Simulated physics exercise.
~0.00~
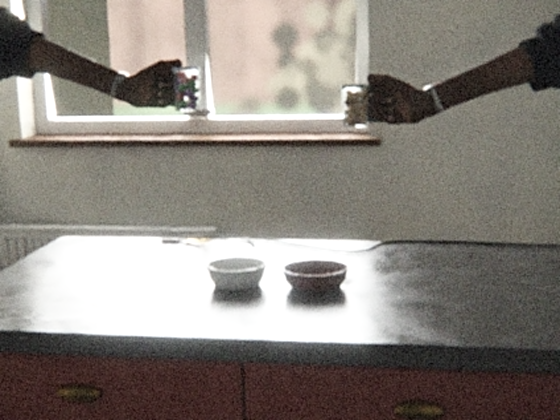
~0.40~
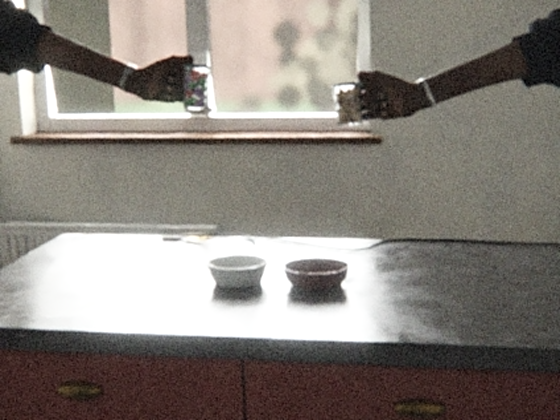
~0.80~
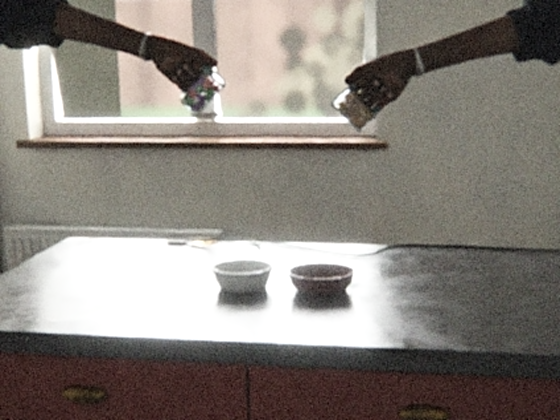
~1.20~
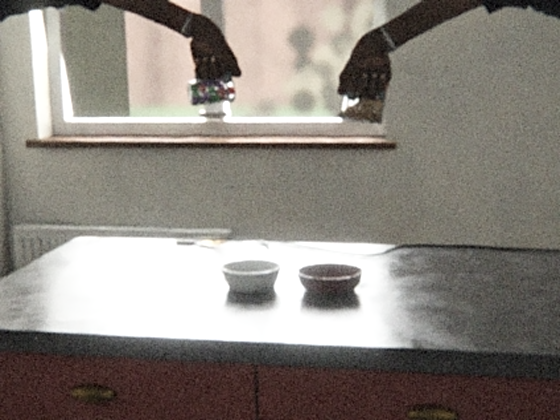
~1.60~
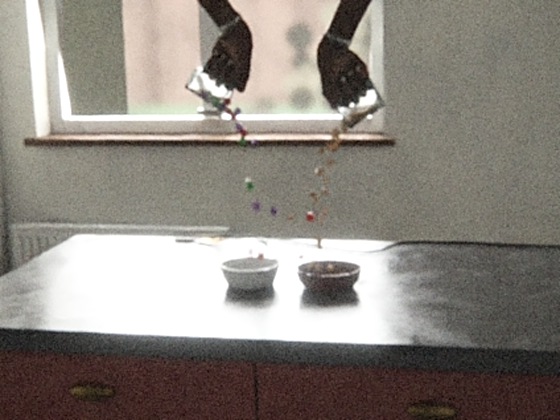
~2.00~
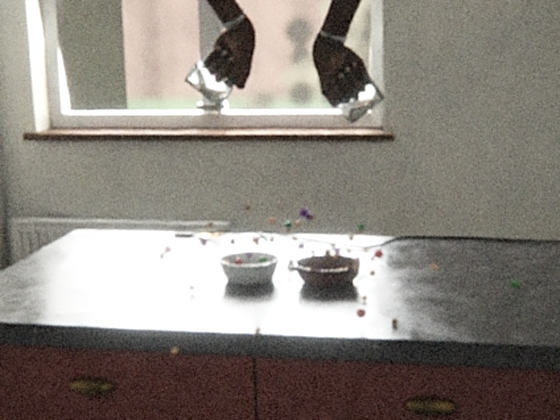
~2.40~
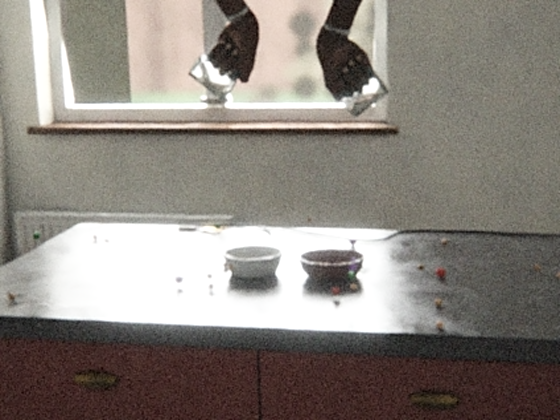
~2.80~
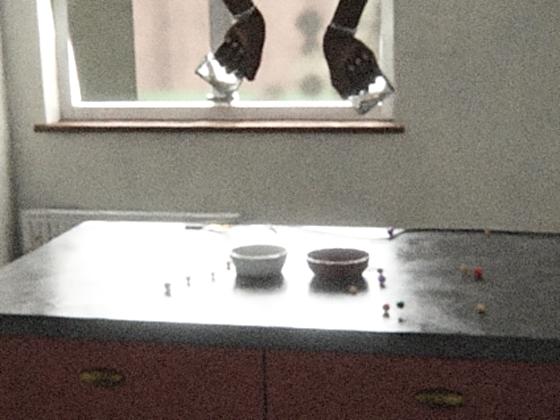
At the start, two hands reach in from opposite sides, each holding a small clear cup of colourful little pieces high above a dark counter, where a pale bowl and a dark reddish bowl sit side by side. The hands move slightly, then tilt the cups inward until they lie on their sides. Next they turn the cups over without lowering them, and the pieces stream down towards the bowls. Many bounce up and scatter across the counter. Finally, the emptied cups stay upside down overhead, with pieces lying around both bowls.
